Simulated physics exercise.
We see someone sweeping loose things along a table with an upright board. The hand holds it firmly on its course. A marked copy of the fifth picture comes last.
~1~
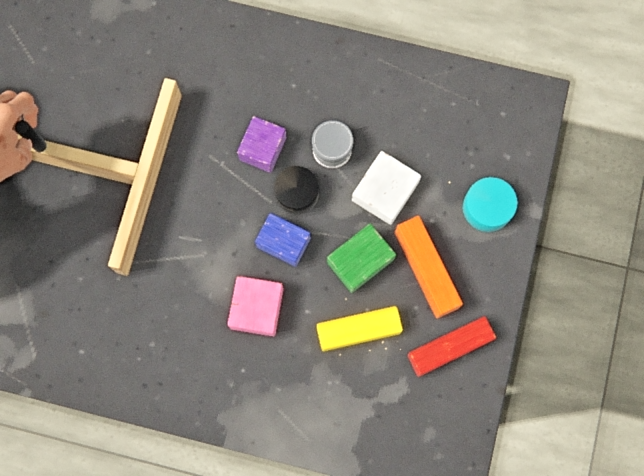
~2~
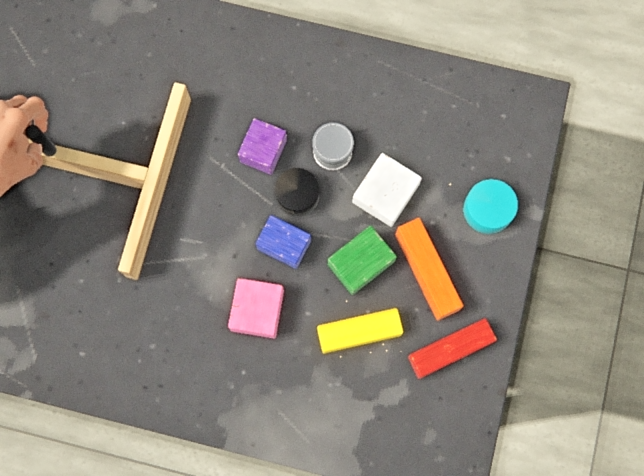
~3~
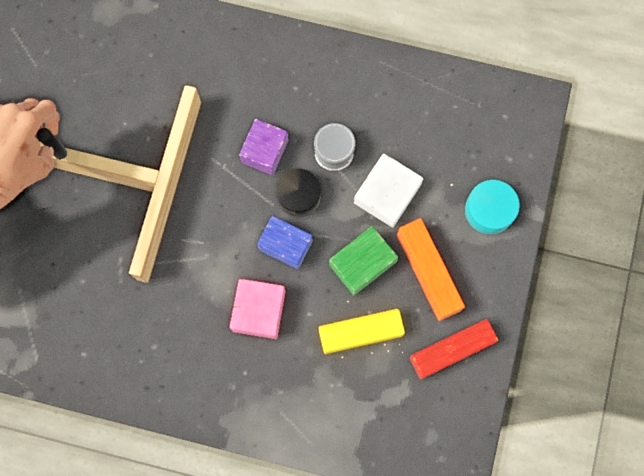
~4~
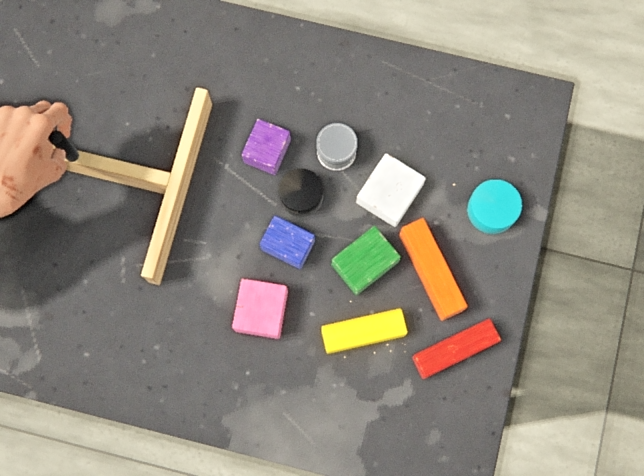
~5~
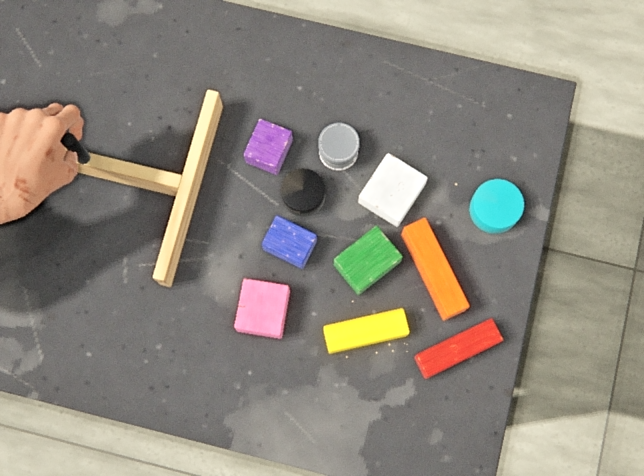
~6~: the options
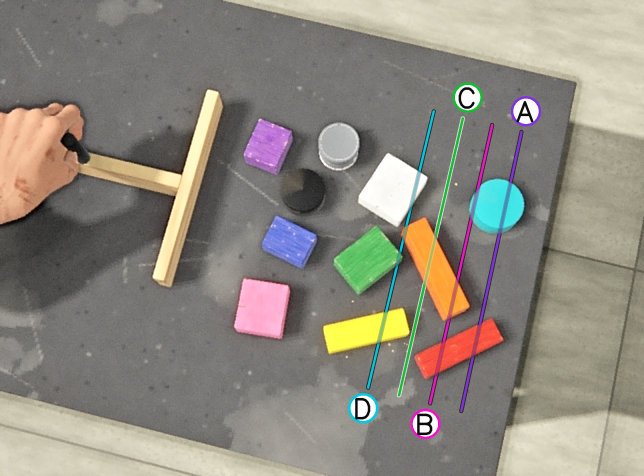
In this clip, a hand holding a wooden board by its handle slides it slowly rightward across a dark tabletop, closing some of the gap to a group of colourful blocks, bars and round tins, which stay still and untouched.
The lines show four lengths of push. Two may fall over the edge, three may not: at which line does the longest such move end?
It can go as far as B.
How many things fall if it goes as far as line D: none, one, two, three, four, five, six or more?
In all, none.
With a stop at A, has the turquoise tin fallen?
Yes.
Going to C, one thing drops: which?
The turquoise tin goes over.
On the copy, A at (492, 267); B at (462, 260); C at (432, 252); D at (402, 245).
On B. First, board (285, 207); pink block (287, 322); grey tin (366, 153).
Then, board (386, 231); turquoise tin (517, 208); orange bar (481, 289).
Finally, board (462, 250); orange bar over the edge; turquoise tin over the edge; two fallen.
By contrast, A drops four; C is within the limit but short; D is within the limit but short.
